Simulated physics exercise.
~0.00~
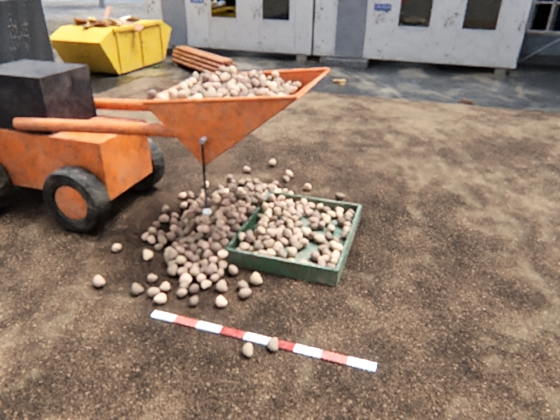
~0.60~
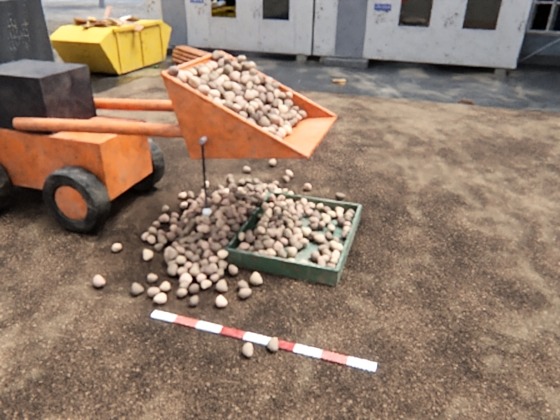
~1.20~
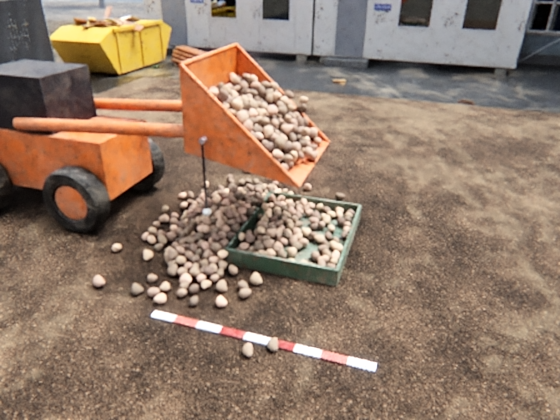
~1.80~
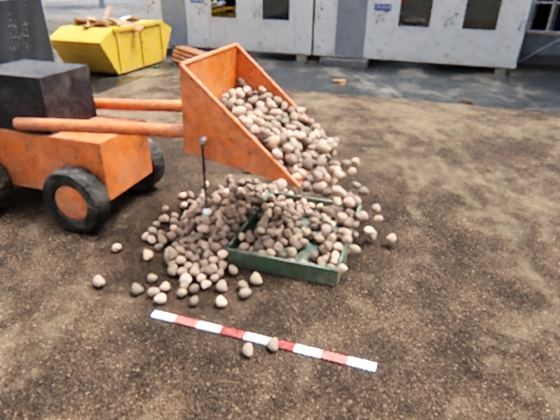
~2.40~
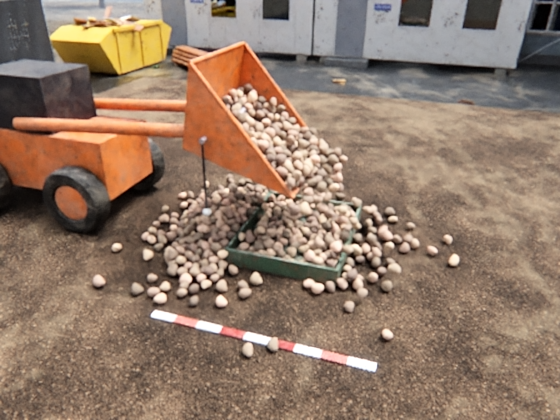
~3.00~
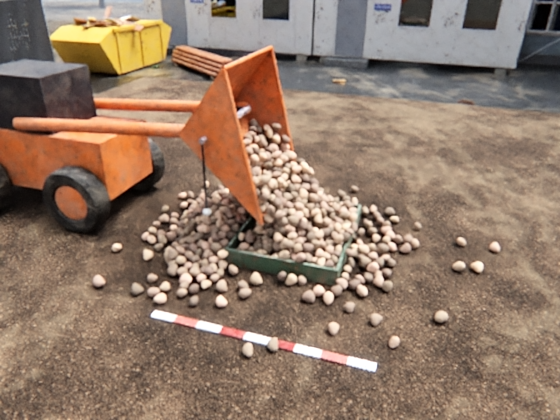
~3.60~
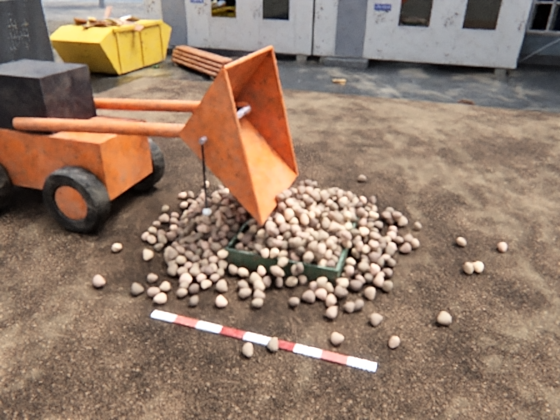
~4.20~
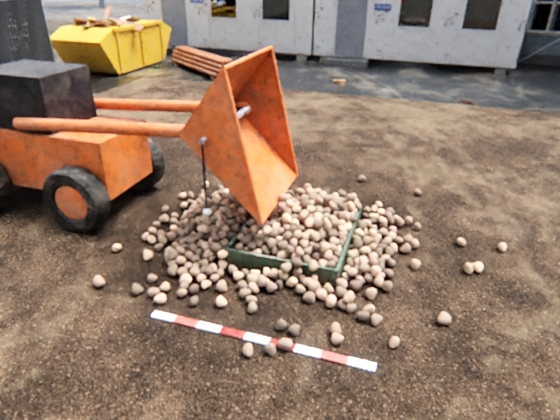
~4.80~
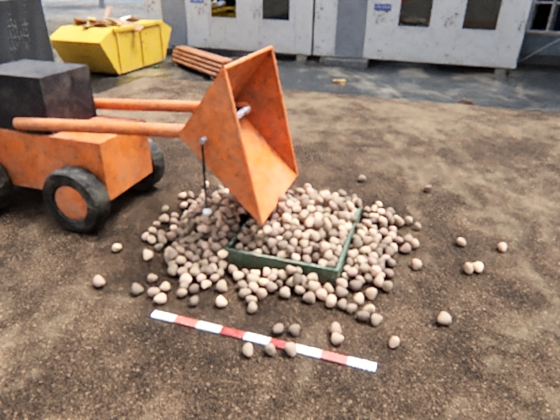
Orange loader bucket tipping forward in stages, spilling brownish stones over a green bin until they lie heaped in and around it.
